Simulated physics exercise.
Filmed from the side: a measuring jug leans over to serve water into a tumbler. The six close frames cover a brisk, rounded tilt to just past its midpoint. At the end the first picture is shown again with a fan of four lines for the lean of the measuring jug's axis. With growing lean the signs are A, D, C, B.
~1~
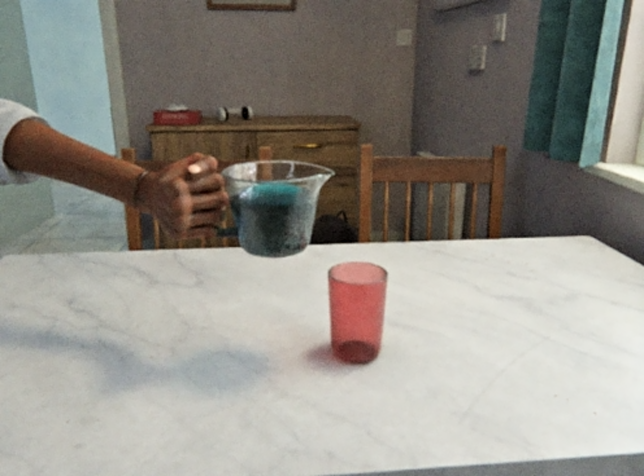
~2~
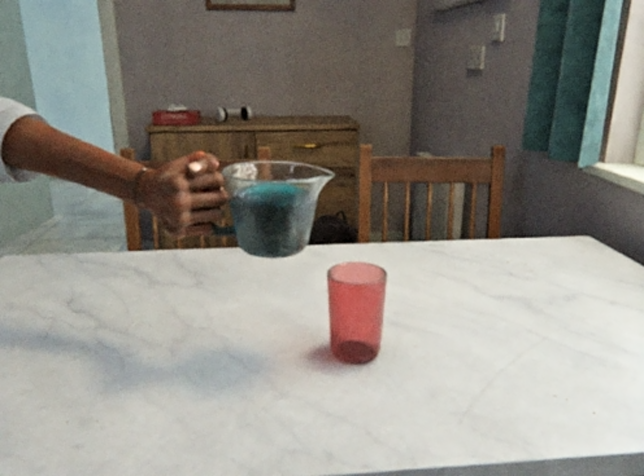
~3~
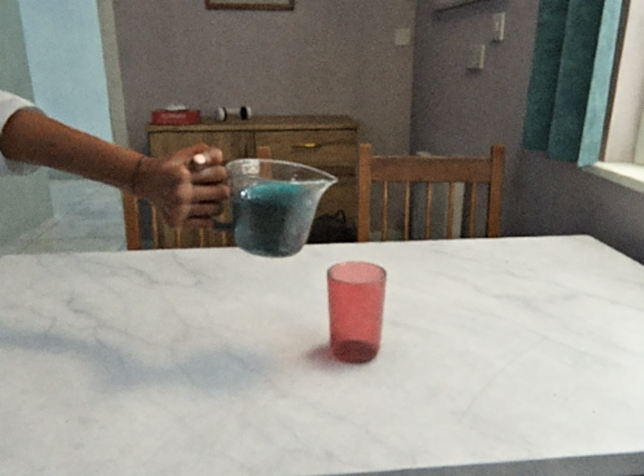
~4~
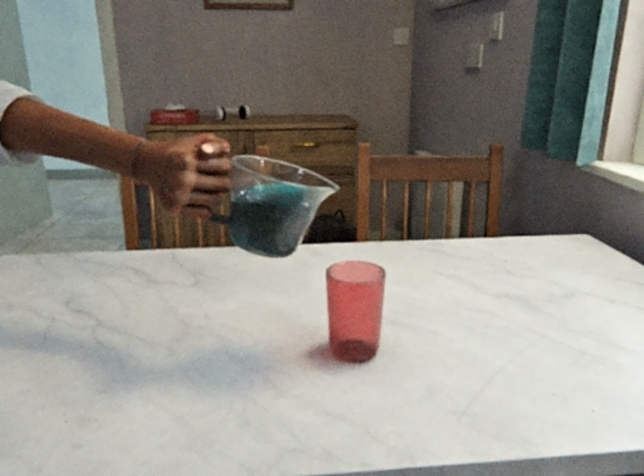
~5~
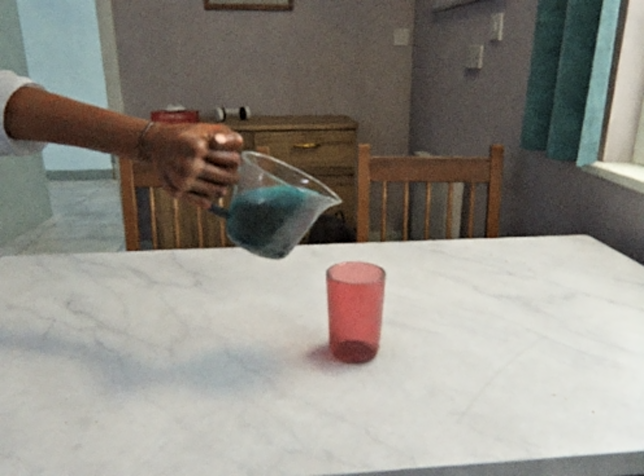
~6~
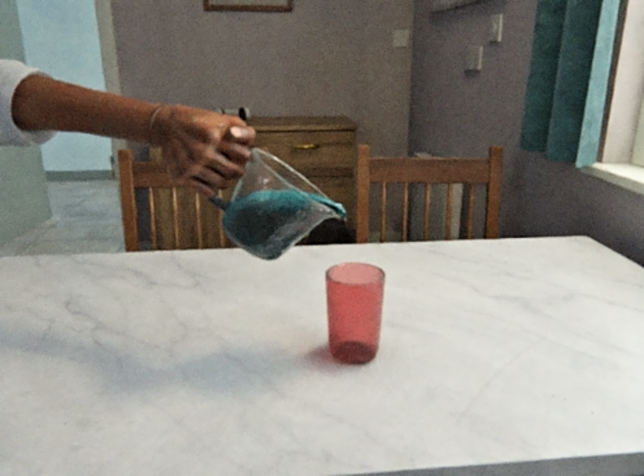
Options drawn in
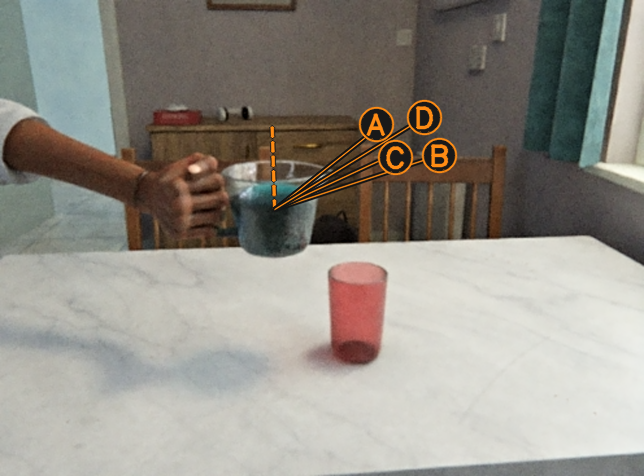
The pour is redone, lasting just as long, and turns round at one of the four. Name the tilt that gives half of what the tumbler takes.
Choose A.
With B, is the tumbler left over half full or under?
Over.
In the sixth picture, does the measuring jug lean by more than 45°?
No.
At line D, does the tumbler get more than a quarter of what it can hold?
Yes, it does.
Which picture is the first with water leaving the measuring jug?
In picture 6.
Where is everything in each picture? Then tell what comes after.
The first frame shows upright, lip at (333, 172); rim of the tumbler round (358, 272); nothing has left yet.
The second frame shows upright, lip at (333, 174); nothing has left yet.
The third frame shows tipped about 7°, lip at (336, 179); nothing has left yet.
The fourth frame shows tipped about 16°, lip at (338, 188); nothing has left yet.
The fifth frame shows tipped about 26°, lip at (340, 200); nothing has left yet.
The sixth frame shows tipped about 37°, lip at (340, 214); water is over the lip, down to (344, 217).
In orange, A at (364, 138); B at (423, 160); C at (378, 161); D at (410, 125).
With A, the tumbler ends with about 50 % of what it can hold.
With B, the tumbler ends with about 87 % of what it can hold; 7 % of the water is spilt.
With C, the tumbler ends with about 81 % of what it can hold.
With D, the tumbler ends with about 66 % of what it can hold.
